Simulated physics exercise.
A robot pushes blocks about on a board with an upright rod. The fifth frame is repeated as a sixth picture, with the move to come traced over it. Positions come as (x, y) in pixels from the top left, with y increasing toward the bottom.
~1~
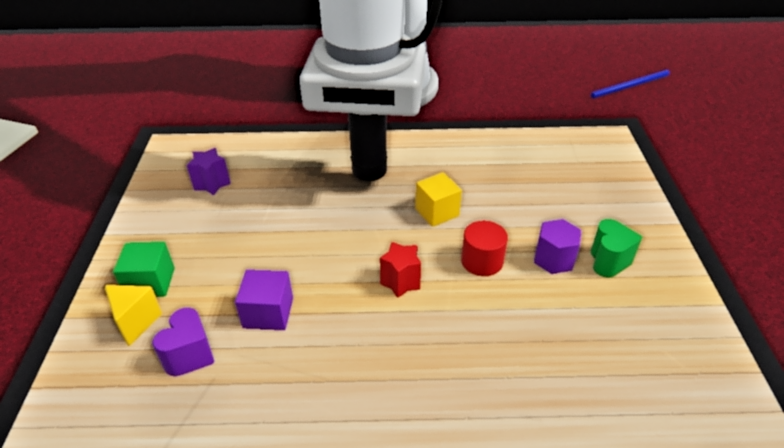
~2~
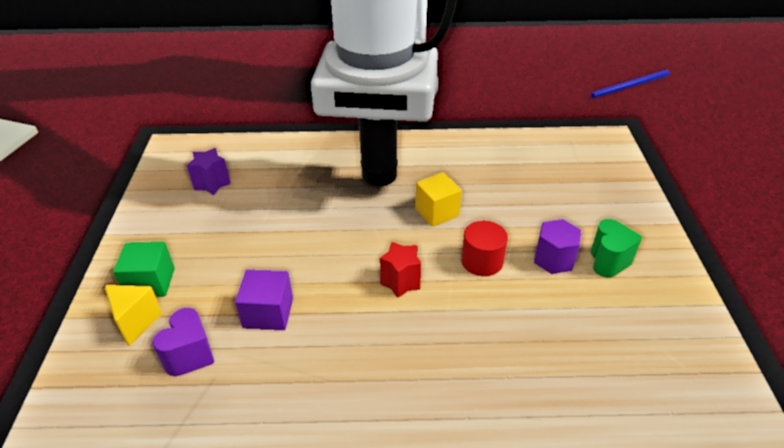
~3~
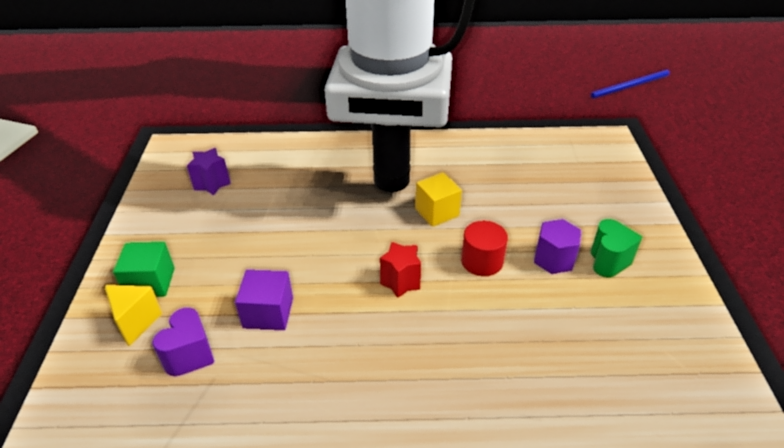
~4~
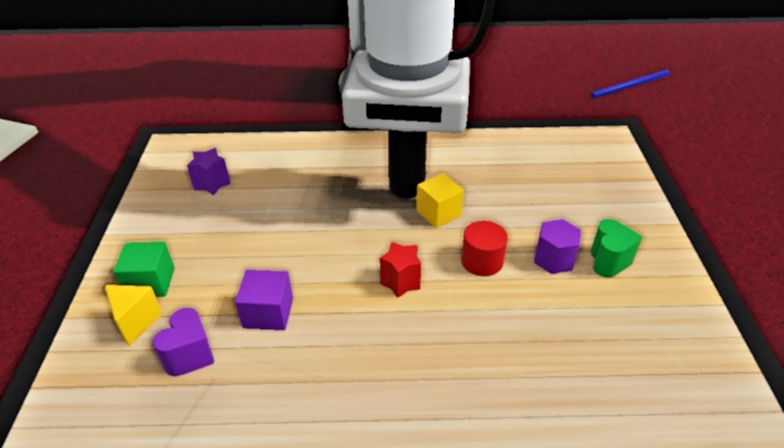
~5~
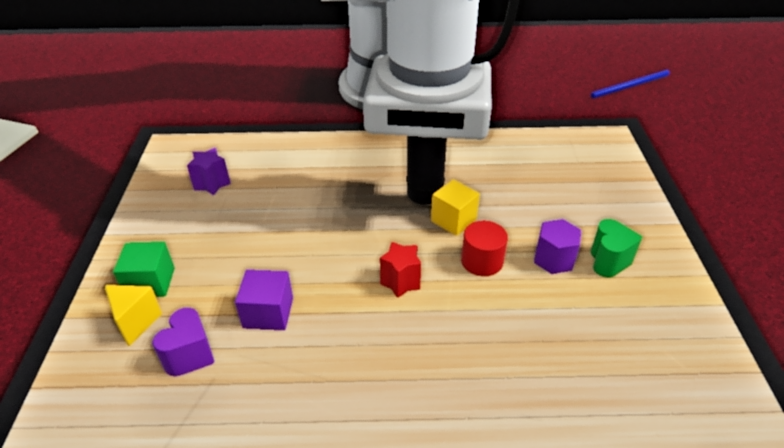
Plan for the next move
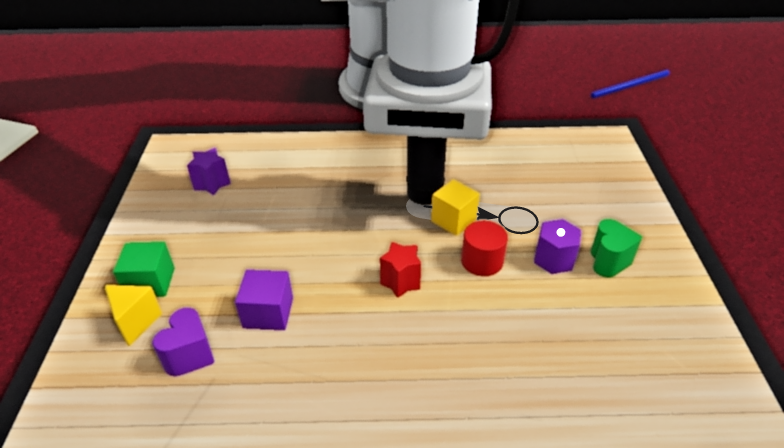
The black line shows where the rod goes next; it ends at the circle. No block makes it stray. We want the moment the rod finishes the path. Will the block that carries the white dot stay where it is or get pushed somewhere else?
My prediction: It remains in place.
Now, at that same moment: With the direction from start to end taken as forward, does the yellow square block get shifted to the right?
Short answer: Yes.
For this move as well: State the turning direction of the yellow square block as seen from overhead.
From overhead, the rotation is clockwise.
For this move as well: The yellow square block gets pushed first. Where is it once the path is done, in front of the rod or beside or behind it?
I'd say it has come free.
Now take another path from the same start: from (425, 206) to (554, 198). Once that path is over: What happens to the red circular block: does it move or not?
It is still where it was.
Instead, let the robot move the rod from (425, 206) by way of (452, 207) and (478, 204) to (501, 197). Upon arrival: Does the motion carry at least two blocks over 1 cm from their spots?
No, it doesn't check out.
The line goes from (425, 206) to (518, 220); the dot is on the purple hexagonal block.
On the path given first. Halfway along, rod at (474, 201); yellow square block at (500, 208), turned 30° clockwise; red circular block at (488, 237).
At the end, rod at (521, 208); yellow square block at (523, 218), turned 55° clockwise; red circular block at (490, 239); purple hexagonal block unmoved.
